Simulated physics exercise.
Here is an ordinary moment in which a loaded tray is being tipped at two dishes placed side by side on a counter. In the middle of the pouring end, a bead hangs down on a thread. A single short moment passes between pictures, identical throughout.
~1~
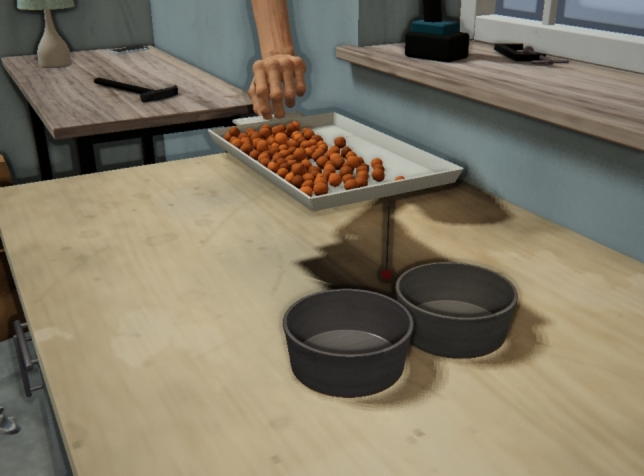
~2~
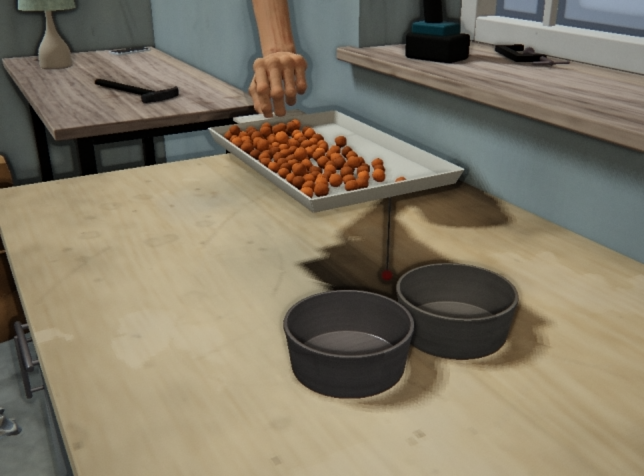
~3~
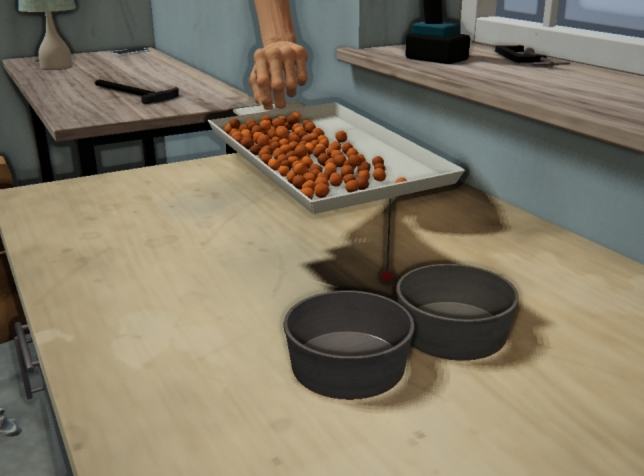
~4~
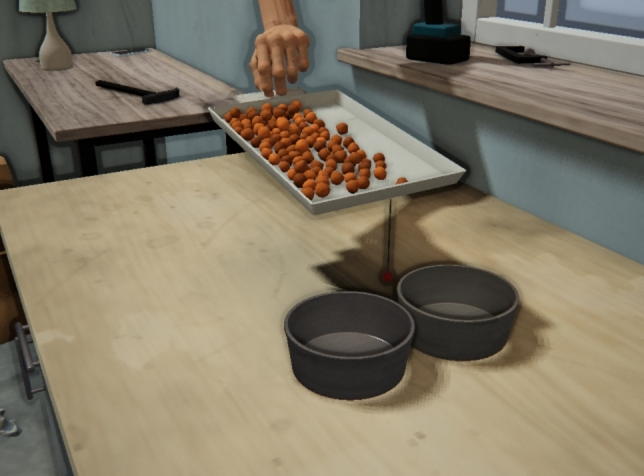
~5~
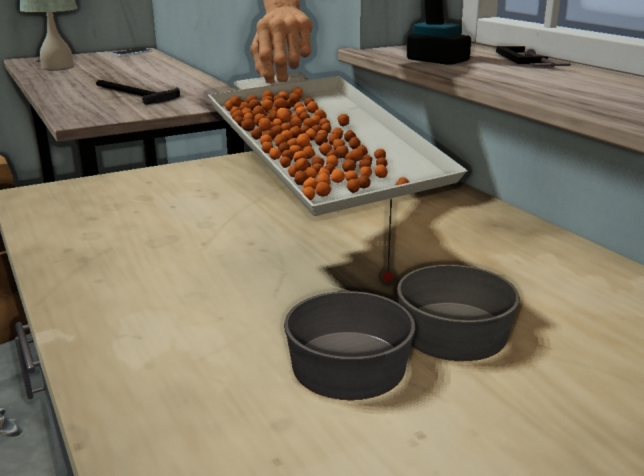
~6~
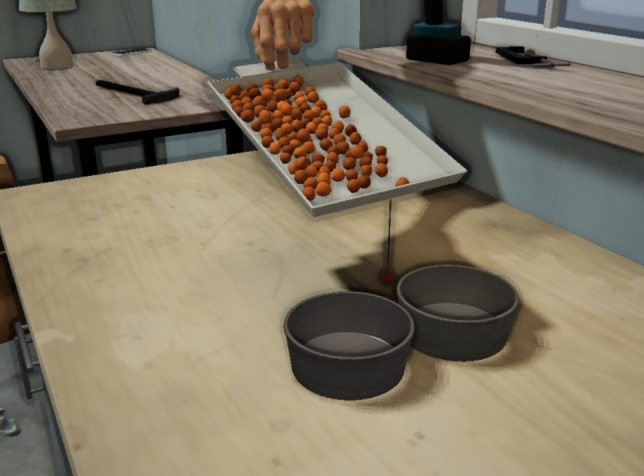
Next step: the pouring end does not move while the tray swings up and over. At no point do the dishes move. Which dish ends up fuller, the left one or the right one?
The left one.
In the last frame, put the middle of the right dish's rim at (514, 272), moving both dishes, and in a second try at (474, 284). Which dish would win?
In the first try it's the left-side dish, and in the second it's the left-side dish.
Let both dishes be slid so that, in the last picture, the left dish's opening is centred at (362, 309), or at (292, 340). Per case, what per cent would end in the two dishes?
Close to 60 %, followed by close to 80 %.
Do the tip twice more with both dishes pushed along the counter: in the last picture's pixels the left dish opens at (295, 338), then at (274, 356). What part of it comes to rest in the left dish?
30% for the first placement, 10% for the second.
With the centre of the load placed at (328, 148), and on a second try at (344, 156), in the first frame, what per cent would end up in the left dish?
Try 1: 60 %; try 2: 50 %.
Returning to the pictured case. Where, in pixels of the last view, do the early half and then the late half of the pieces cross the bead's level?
The opening part goes through (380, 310); what follows goes through (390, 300).
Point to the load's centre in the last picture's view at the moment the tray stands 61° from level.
(348, 151).
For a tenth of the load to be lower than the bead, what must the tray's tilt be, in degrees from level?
At roughly 90°.
Shortly afterwards, tray tipped steeply; all but a few on the tray; only a few in the left dish; only a few outside both; only a few in the air.
Next, tray tipped past a quarter turn; a little on the tray; near half in the left dish; near a quarter in the right dish; a little outside both; near a quarter in the air.
Some moments later, tray tipped past a quarter turn; near half in the left dish; near a quarter in the right dish; near a quarter outside both.
In the end, tray tipped past a quarter turn; near half in the left dish; near a quarter in the right dish; near a quarter outside both.
